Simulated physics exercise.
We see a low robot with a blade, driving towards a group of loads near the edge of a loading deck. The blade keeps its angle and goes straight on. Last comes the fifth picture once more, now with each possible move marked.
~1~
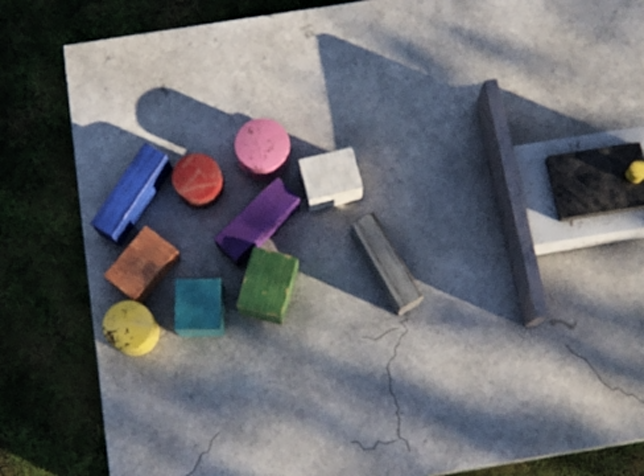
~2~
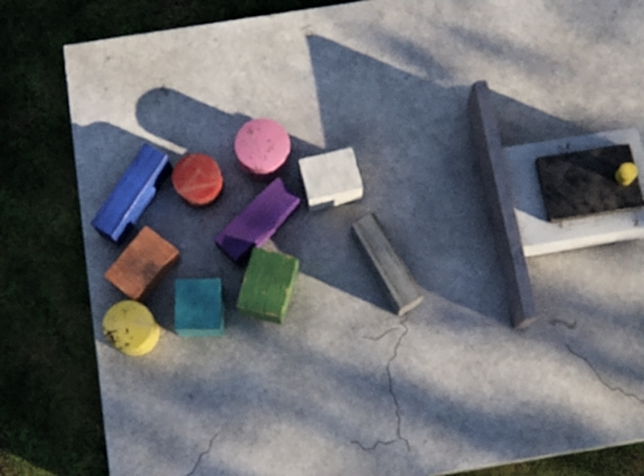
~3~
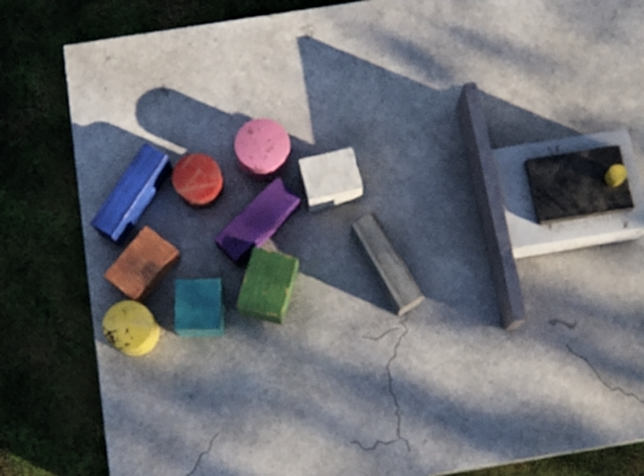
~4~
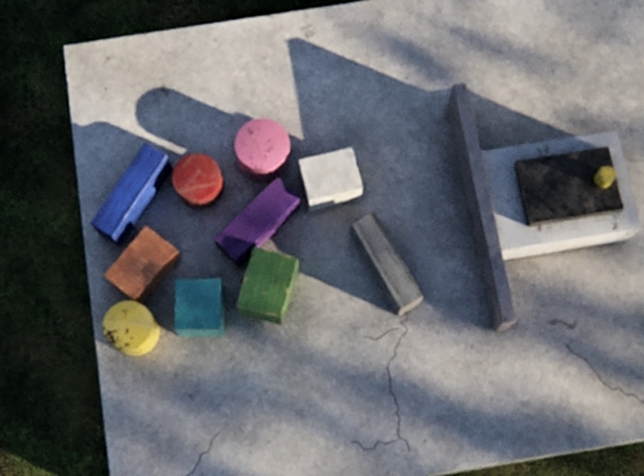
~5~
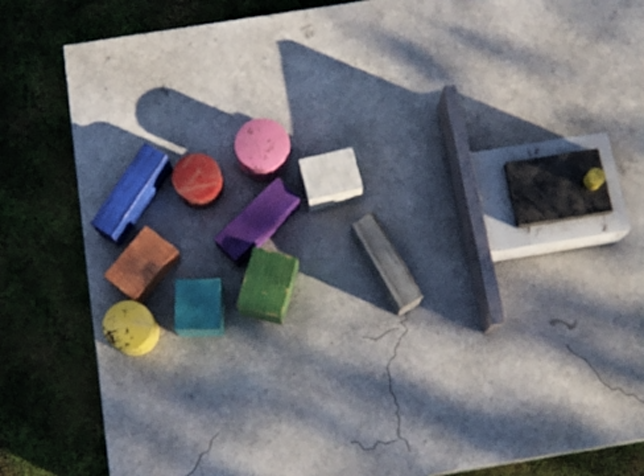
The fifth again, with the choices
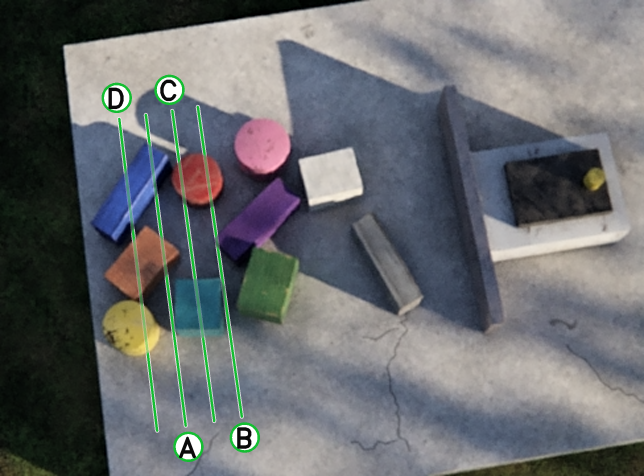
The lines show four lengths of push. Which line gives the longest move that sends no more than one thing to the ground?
Up to line B.
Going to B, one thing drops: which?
The yellow canister.
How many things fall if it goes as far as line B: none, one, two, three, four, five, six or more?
By then, one.
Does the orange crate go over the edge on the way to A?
Yes.
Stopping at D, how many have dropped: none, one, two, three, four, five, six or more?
In all, six or more.
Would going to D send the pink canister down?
No.
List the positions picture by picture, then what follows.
Red canister (198, 182); turquoise crate (200, 308); green crate (268, 286), in the first frame.
Robot (583, 184); orange crate (143, 266), in the second frame.
Robot (572, 185); white crate (330, 180), in the third frame.
Robot (561, 187); grey stick (386, 264), in the fourth frame.
Robot (551, 189); yellow canister (132, 329); red canister (198, 182); turquoise crate (200, 308), in the fifth frame.
On the marked copy, A at (165, 264); B at (219, 256); C at (192, 260); D at (137, 269).
Taking B. A third of the way, robot (459, 203); grey stick (366, 268); yellow canister (132, 329).
Two thirds of the way, robot (367, 218); blue stick (128, 192); red canister (174, 180).
When it is over, robot (299, 228); yellow canister over the edge; orange crate (95, 270); one fallen.
As for the rest, A drops six; C drops three; D drops seven.
